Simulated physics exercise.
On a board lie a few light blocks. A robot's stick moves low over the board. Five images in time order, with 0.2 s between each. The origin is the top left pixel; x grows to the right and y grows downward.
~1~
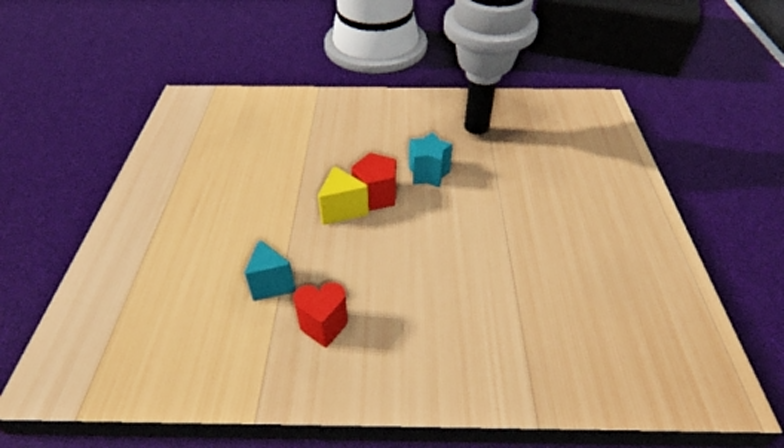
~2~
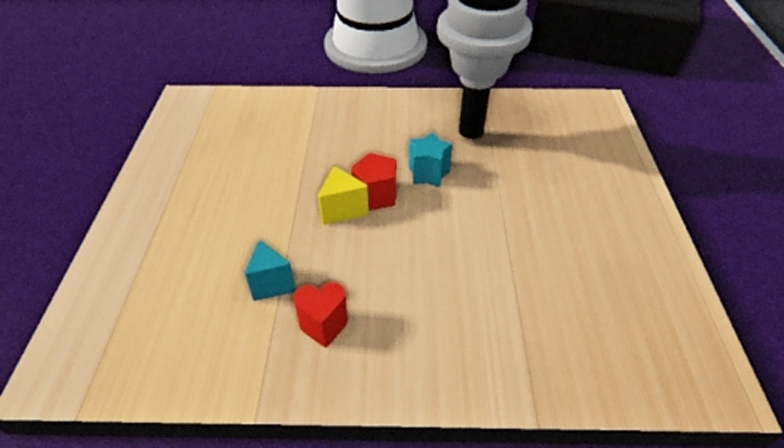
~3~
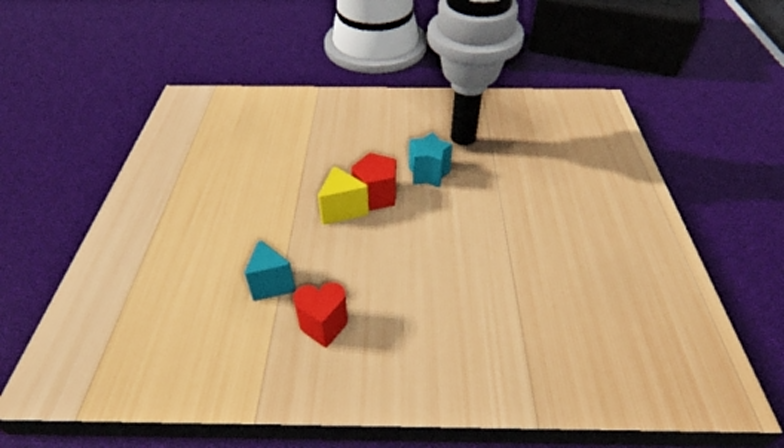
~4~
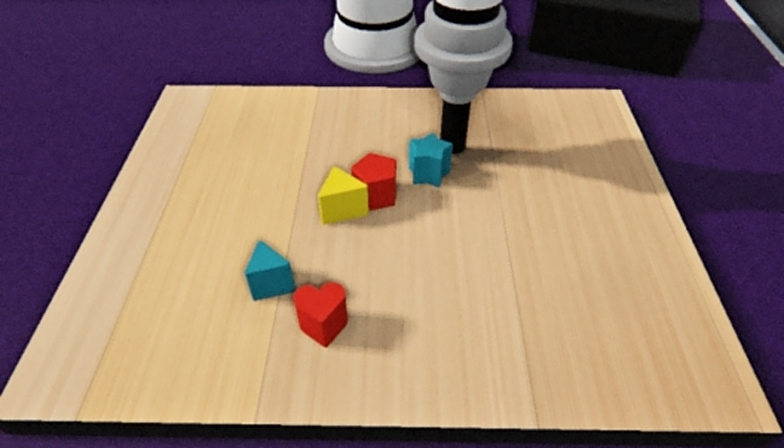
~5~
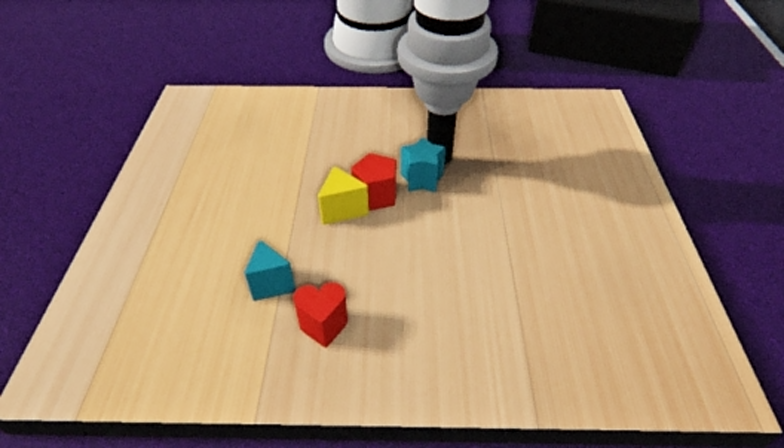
Robot's black-tipped stick moving left and nearer over a wooden board, then nudging a turquoise star slightly toward a red pentagon.
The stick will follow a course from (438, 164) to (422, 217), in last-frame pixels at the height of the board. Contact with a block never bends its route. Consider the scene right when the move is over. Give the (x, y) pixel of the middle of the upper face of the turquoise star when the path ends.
It should be at (390, 195) by then.
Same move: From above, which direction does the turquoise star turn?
It makes a clockwise turn.
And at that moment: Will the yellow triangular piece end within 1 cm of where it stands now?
No, it doesn't check out.
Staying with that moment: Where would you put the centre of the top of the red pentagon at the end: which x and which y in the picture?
By then it is at (352, 184).
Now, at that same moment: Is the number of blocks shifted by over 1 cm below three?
No - that is not the case.
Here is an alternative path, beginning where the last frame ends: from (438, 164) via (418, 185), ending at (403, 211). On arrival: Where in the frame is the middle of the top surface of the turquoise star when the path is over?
It sits at (373, 197).
On the path given first. Halfway along, stick (431, 183); yellow triangular piece (332, 185), turned 20° clockwise; red pentagon (366, 173); turquoise star (406, 174), turned 20° clockwise.
At the end, stick (422, 209); yellow triangular piece (315, 186), turned 45° clockwise; red pentagon (352, 184), turned 30° clockwise; turquoise star (390, 195), turned 45° clockwise.
